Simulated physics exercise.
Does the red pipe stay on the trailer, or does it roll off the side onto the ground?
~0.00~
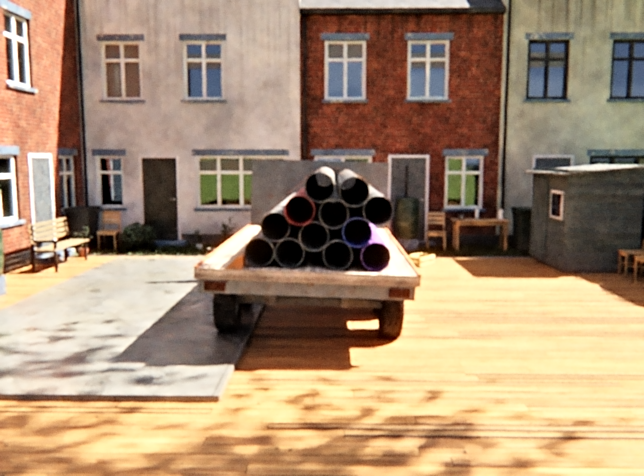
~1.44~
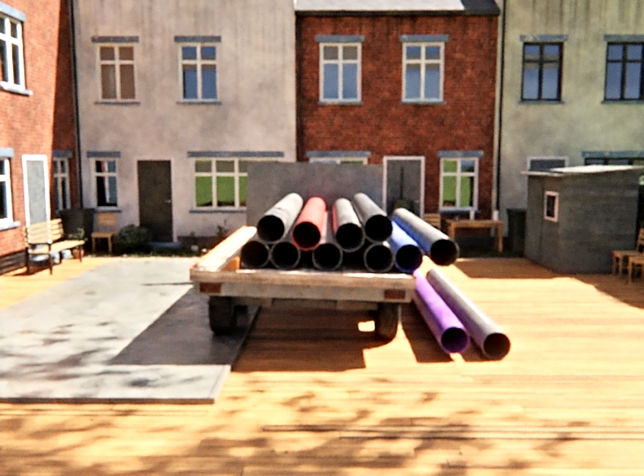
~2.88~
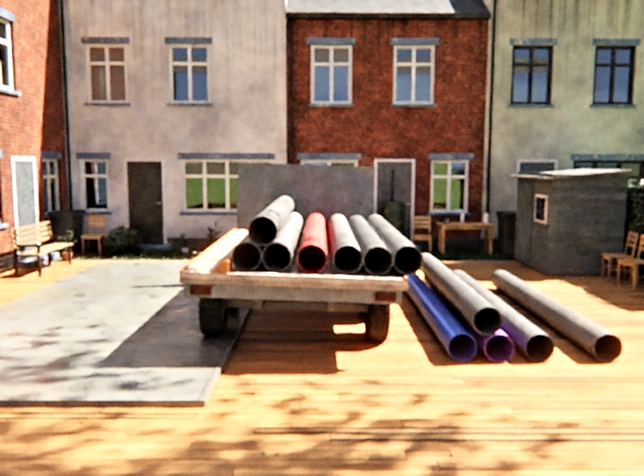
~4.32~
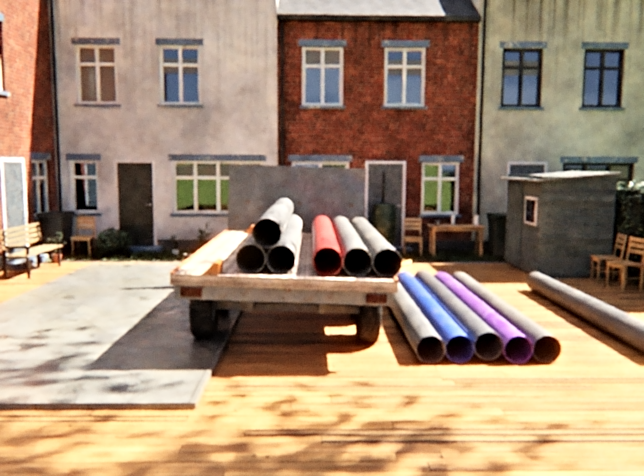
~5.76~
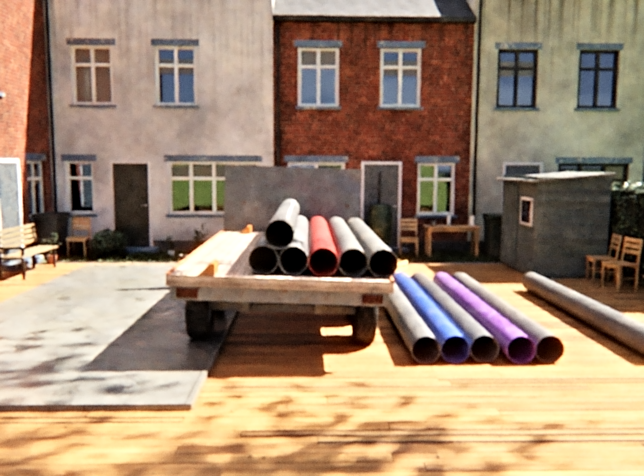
The red pipe stays on the trailer deck. The blue and purple pipes both go off the right side and end on the ground.
